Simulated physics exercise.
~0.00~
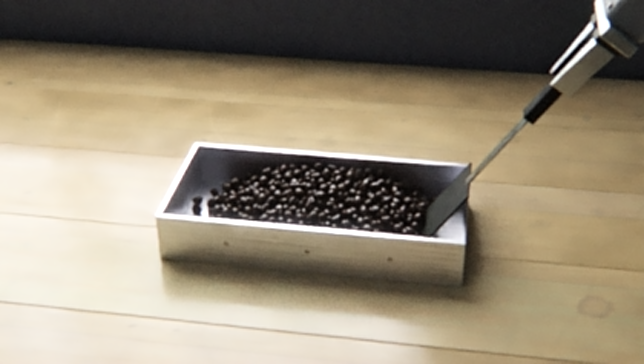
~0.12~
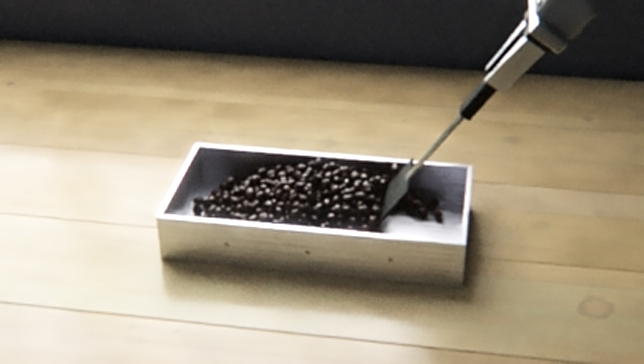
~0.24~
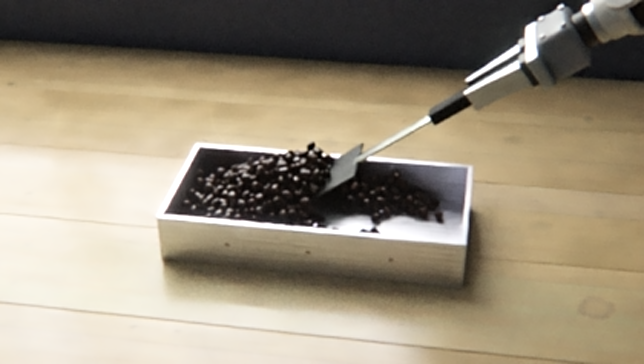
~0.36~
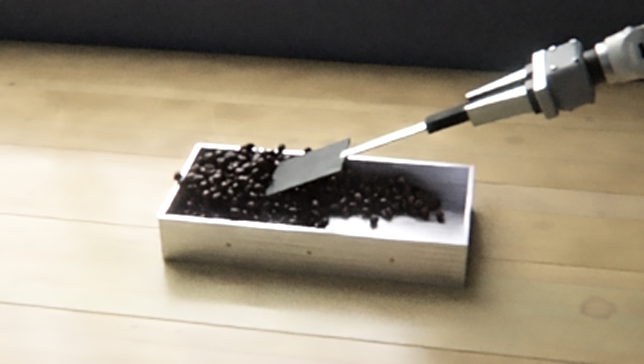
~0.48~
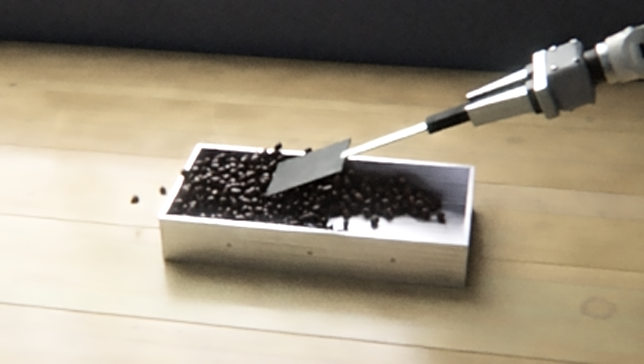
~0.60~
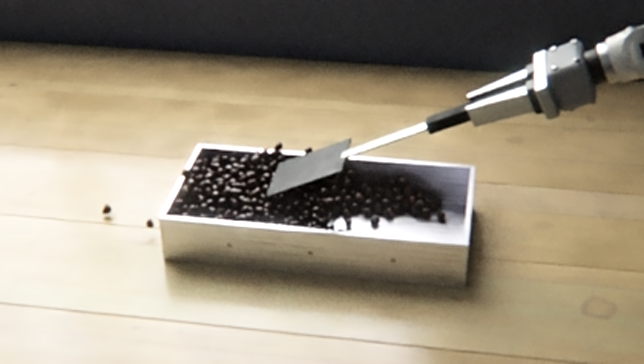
A shallow, pale rectangular trough full of dark dried beans sits on a light wooden surface before a dark background, seen from slightly above. At the right, a grey robotic gripper holds a flat metal paddle by its thin handle, the blade dipped into the trough's right end. The paddle pushes left through the beans, heaping them ahead and leaving a thinner scatter behind. Near the middle it rises and tilts flatter, then stops. The heap slumps leftward, and a couple of beans spill over the left end onto the wood, while nearly all stay inside the unmoving trough.
